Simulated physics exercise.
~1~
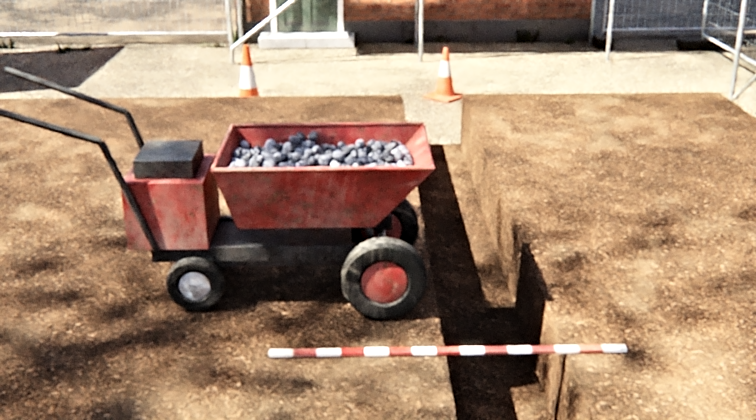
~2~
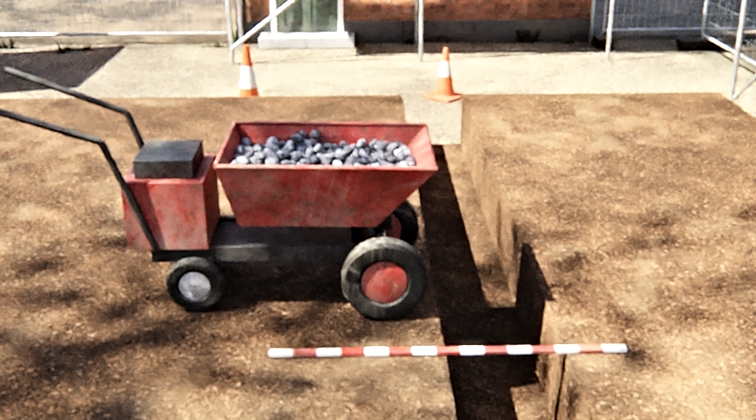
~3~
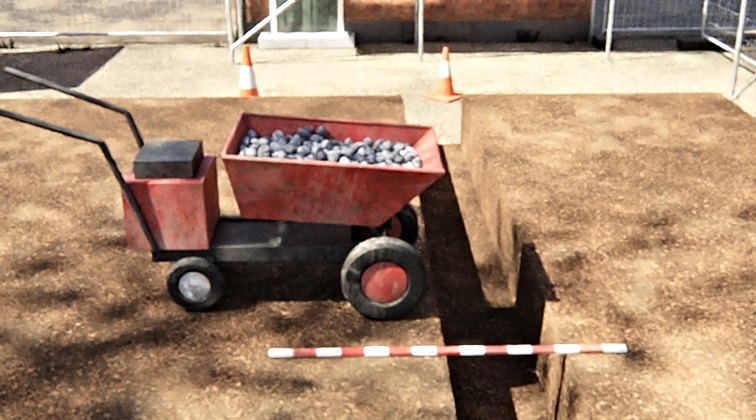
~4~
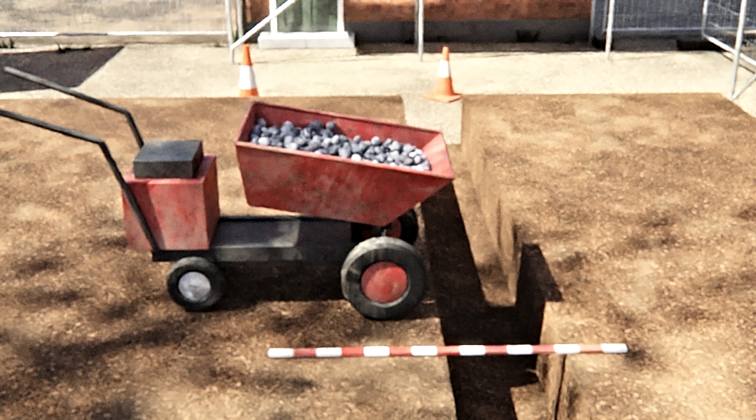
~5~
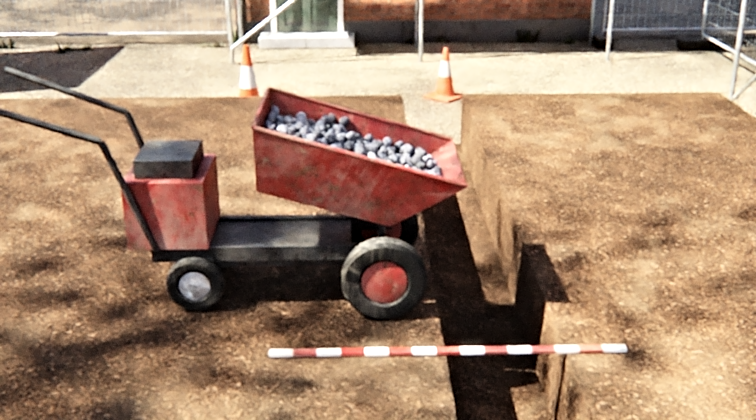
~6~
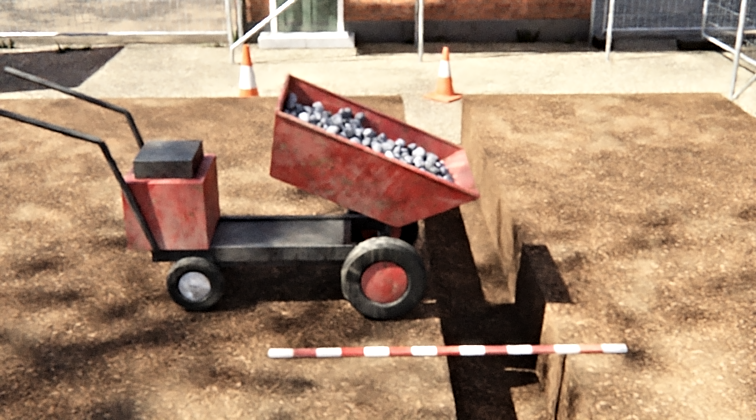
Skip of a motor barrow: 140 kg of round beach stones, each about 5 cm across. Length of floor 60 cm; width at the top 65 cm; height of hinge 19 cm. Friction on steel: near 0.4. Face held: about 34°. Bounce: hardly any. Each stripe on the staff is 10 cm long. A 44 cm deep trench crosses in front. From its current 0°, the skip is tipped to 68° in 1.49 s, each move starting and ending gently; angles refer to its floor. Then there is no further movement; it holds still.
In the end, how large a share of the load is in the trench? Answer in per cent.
A share of roughly 51 %.
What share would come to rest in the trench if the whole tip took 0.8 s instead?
That would give about 40 percent.
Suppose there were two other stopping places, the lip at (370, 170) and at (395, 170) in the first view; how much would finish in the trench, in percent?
First spot about 100, second spot about 90 per cent.
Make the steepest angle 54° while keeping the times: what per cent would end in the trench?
I'd expect around 50 in a hundred.
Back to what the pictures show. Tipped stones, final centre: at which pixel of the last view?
Near (532, 337).
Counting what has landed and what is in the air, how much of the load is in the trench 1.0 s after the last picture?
About 20 per cent by then.
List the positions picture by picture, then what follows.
The skip is at 0°, its lip at (434, 168); the top of the load is at (324, 145), in the first frame.
The skip is at 1°, its lip at (437, 169); the top of the load is at (295, 145), in the second frame.
The skip is at 5°, its lip at (444, 172); the top of the load is at (281, 140), in the third frame.
The skip is at 10°, its lip at (455, 178); the top of the load is at (268, 134), in the fourth frame.
The skip is at 17°, its lip at (467, 186); the top of the load is at (278, 120), in the fifth frame.
The skip is at 24°, its lip at (480, 197); the top of the load is at (297, 108), in the sixth frame.
Then, 0.5 s after the last picture the floor is at 58°, 100 % in the skip; the foremost stones are at (513, 231).
Then, 1.0 s after the last picture the floor is at 68°, 43 % in the skip, 22 % in the trench, 35 % past the trench; the foremost stones are at (648, 295).
Then, 1.3 s after the last picture the floor is at 68°, 15 % in the skip, 35 % in the trench, 49 % past the trench; the foremost stones are at (739, 300).
Then, 3.3 s after the last picture the floor is at 68°, 0 % in the skip, 51 % in the trench, 49 % past the trench; the foremost stones are past the picture's edge.
